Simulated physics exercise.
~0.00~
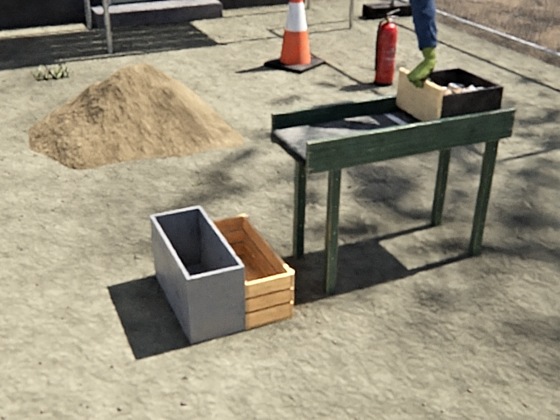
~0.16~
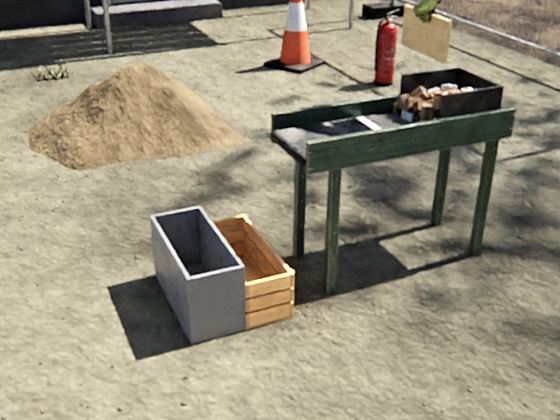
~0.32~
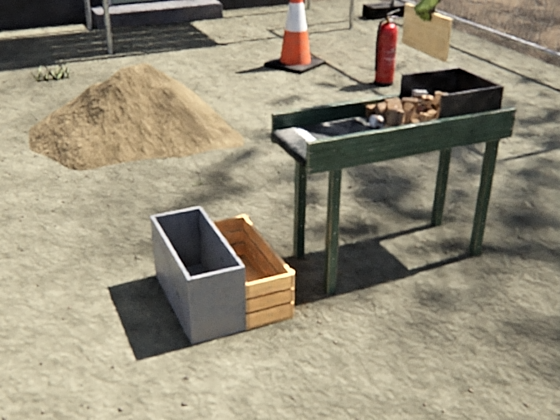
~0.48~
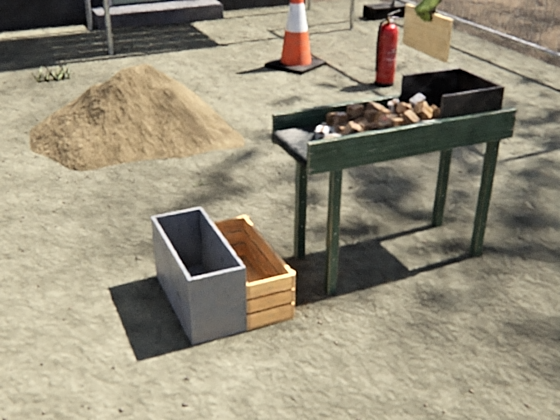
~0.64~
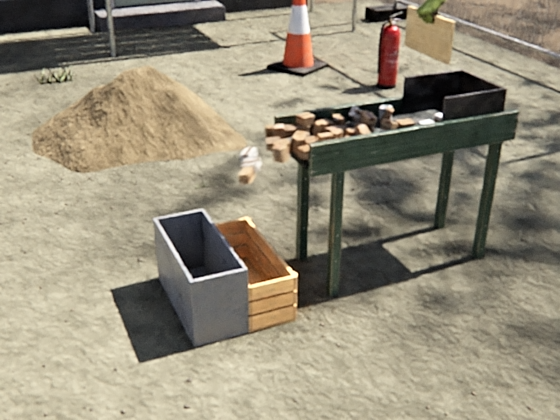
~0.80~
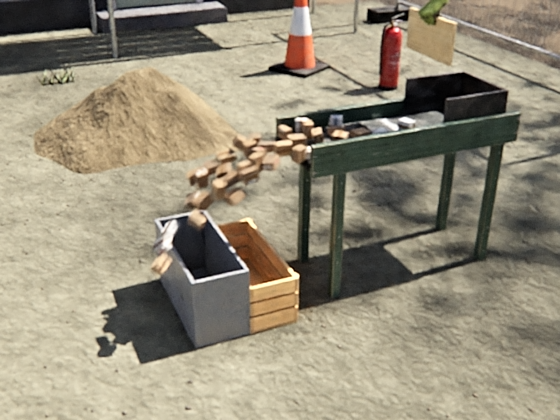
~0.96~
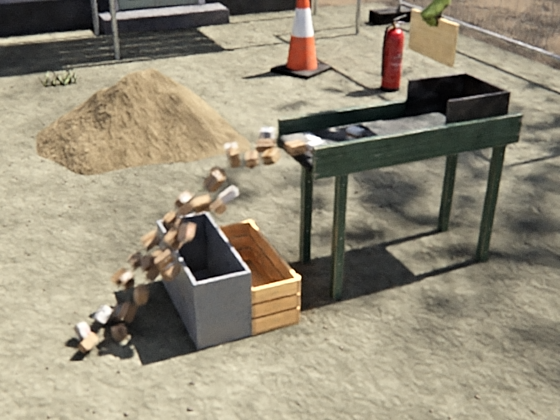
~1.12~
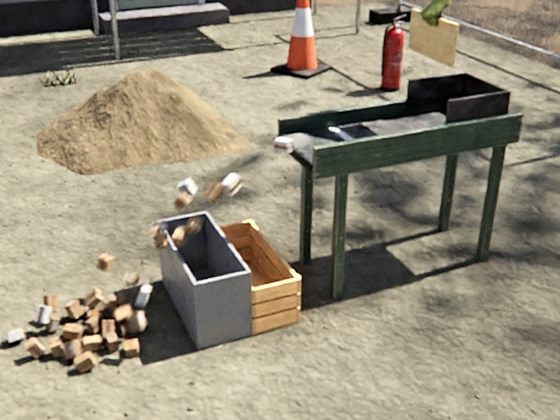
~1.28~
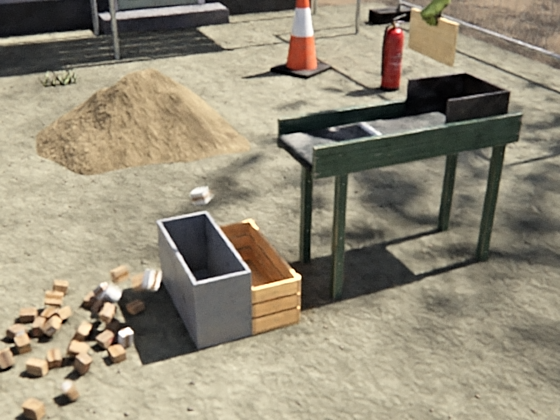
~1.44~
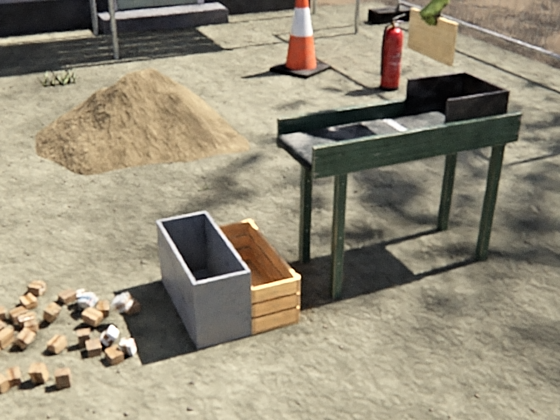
In this clip, a green-gloved hand lifts a gate from a black pen, and small blocks ride left along a green-sided belt. They fly off its end, pass over a wooden bin and grey tub, and scatter on the ground beyond, leaving both containers apparently empty.
